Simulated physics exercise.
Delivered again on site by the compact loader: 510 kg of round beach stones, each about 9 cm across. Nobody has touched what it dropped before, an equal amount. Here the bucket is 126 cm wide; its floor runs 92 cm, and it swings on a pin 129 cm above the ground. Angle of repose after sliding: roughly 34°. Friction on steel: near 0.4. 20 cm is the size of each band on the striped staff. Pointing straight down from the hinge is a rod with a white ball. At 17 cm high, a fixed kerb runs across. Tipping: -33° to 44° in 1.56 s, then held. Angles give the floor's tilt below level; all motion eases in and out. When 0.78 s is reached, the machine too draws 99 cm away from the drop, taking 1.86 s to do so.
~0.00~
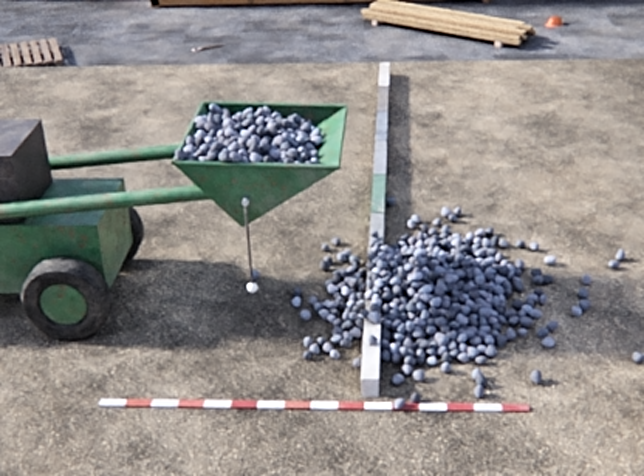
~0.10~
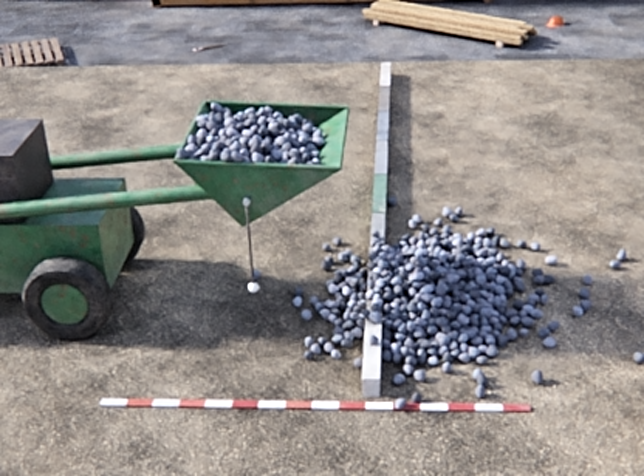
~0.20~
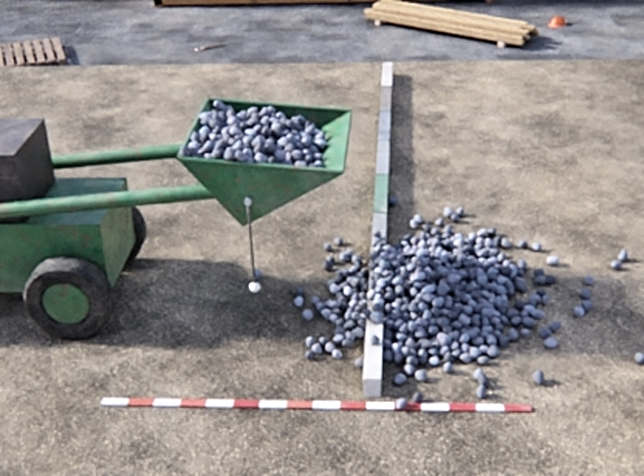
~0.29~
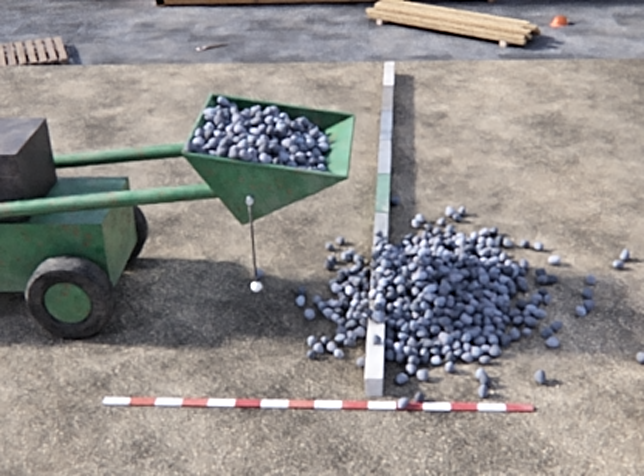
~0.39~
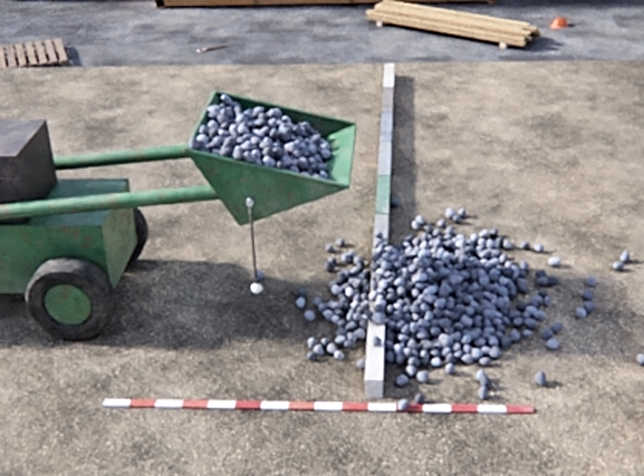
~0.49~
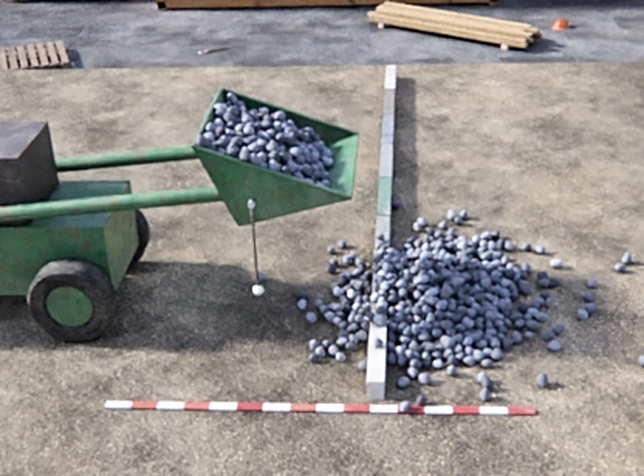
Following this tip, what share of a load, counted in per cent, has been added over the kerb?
2 per cent, roughly.
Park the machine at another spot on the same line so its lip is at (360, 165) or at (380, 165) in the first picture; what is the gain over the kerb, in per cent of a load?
Near 15 per cent from the first place, 30 from the second.
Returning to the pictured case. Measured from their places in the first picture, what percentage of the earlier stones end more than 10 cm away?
About 5 %.
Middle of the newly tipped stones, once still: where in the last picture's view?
Roughly at pixel (325, 292).
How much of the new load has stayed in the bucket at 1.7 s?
About 10 per cent is held.
After 1.2 s the floor is at 32°; in per cent of one load, 85 in the bucket, 30 on this side of the kerb, 86 over the kerb; the foremost stones are at (630, 290).
After 1.7 s the floor is at 44°; in per cent of one load, 8 in the bucket, 106 on this side of the kerb, 87 over the kerb; the foremost stones are at (630, 290).
After 3.1 s the floor is at 44°; in per cent of one load, 0 in the bucket, 112 on this side of the kerb, 88 over the kerb; the foremost stones are at (630, 290).
After 5.8 s the floor is at 44°; in per cent of one load, 0 in the bucket, 112 on this side of the kerb, 88 over the kerb; the foremost stones are at (630, 290). Net gain over the kerb, 2.
